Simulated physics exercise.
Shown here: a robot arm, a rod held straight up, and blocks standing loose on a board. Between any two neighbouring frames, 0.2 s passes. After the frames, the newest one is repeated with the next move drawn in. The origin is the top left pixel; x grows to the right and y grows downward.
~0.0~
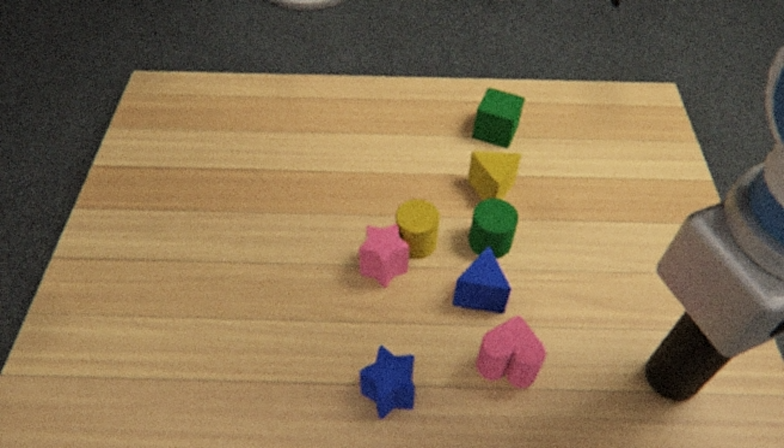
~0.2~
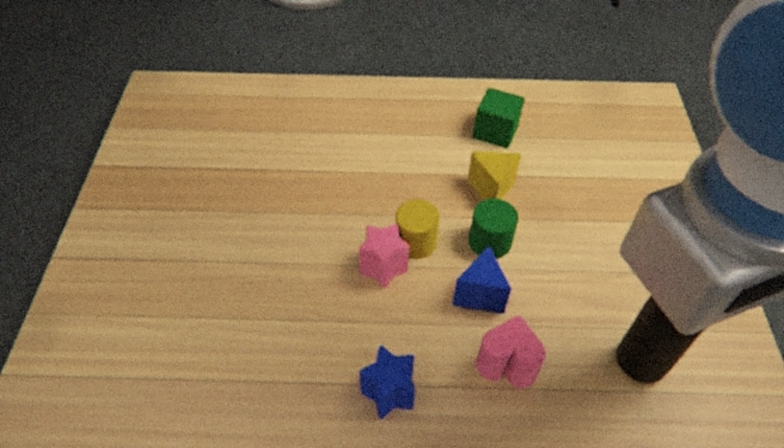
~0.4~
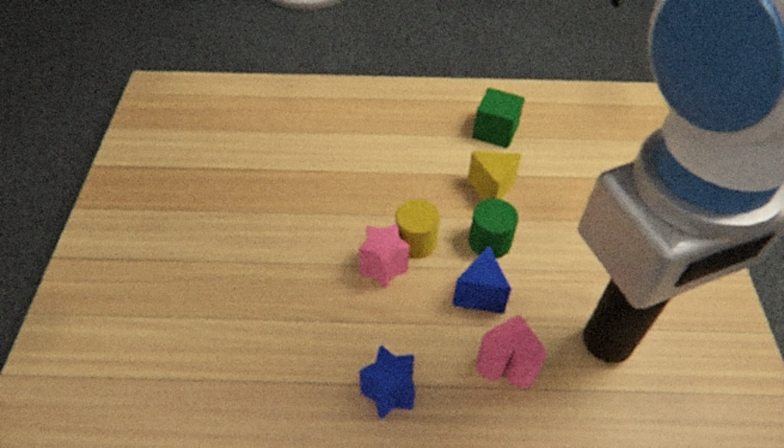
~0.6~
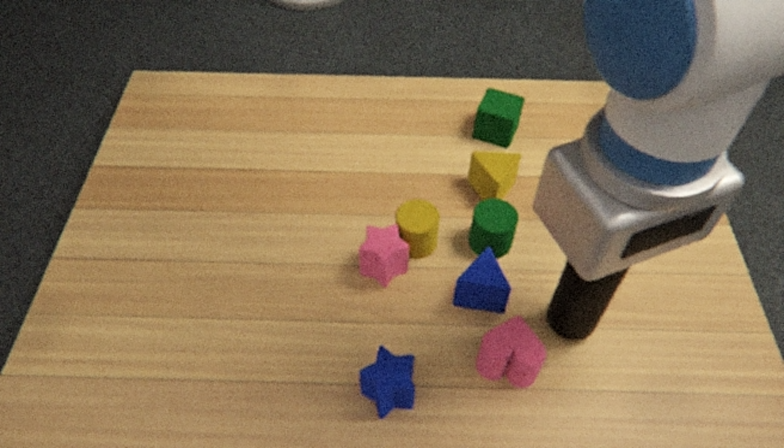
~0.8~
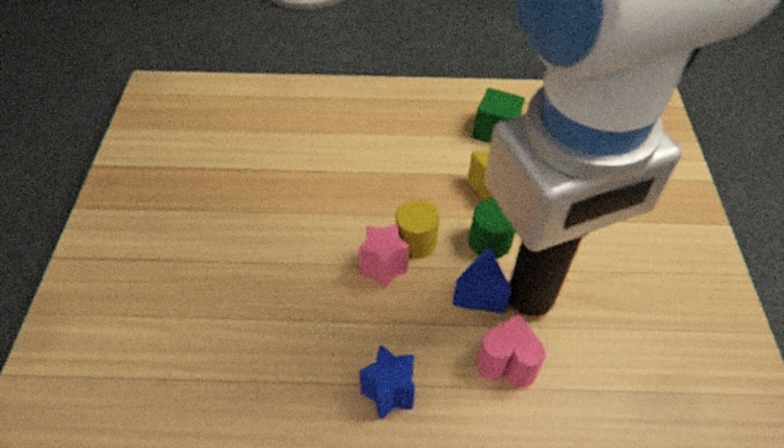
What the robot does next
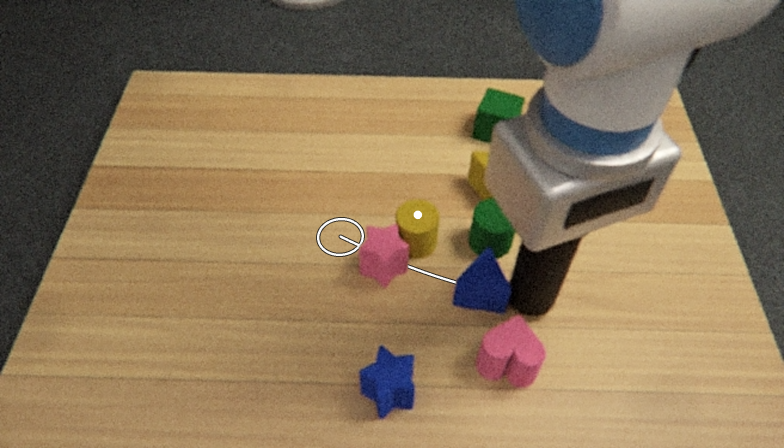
A light wooden board on a dark grey floor is seen from above at an angle by a still camera. Green, yellow, blue and pink blocks stand loosely down its middle, with a pink heart and a blue star nearest the viewer. A white and blue robot arm moves its upright black rod steadily leftward and slightly away, up beside the blue triangle, while the blocks stay put.
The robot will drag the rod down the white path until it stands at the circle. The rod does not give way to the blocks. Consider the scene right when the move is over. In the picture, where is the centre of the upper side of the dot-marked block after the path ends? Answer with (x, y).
So, by the moment the path ends, you'll find the top centre of the dot-marked block at (397, 195).
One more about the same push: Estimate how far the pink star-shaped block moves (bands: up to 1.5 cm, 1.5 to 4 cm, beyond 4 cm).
Displacement: Past 4 cm.
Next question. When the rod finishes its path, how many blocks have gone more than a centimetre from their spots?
Count: Three or more.
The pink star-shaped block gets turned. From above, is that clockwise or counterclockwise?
The answer is counter-clockwise.
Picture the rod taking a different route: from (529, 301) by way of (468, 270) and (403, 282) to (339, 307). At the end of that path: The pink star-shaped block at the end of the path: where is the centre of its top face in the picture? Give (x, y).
The top centre is at (338, 241).
Path on the board, from (529, 301) via (429, 274), ending at (340, 237); the dot is on the yellow round block.
On the path given first. One third of the way, rod (461, 279); blue triangle (423, 258).
Two thirds of the way, rod (397, 257); pink star-shaped block (344, 223); yellow round block (402, 200); blue triangle (362, 251).
At the end, rod (340, 231); pink star-shaped block (297, 215), turned 60° anticlockwise; yellow round block (397, 195); blue triangle (344, 251), turned 40° anticlockwise; green round block in place.
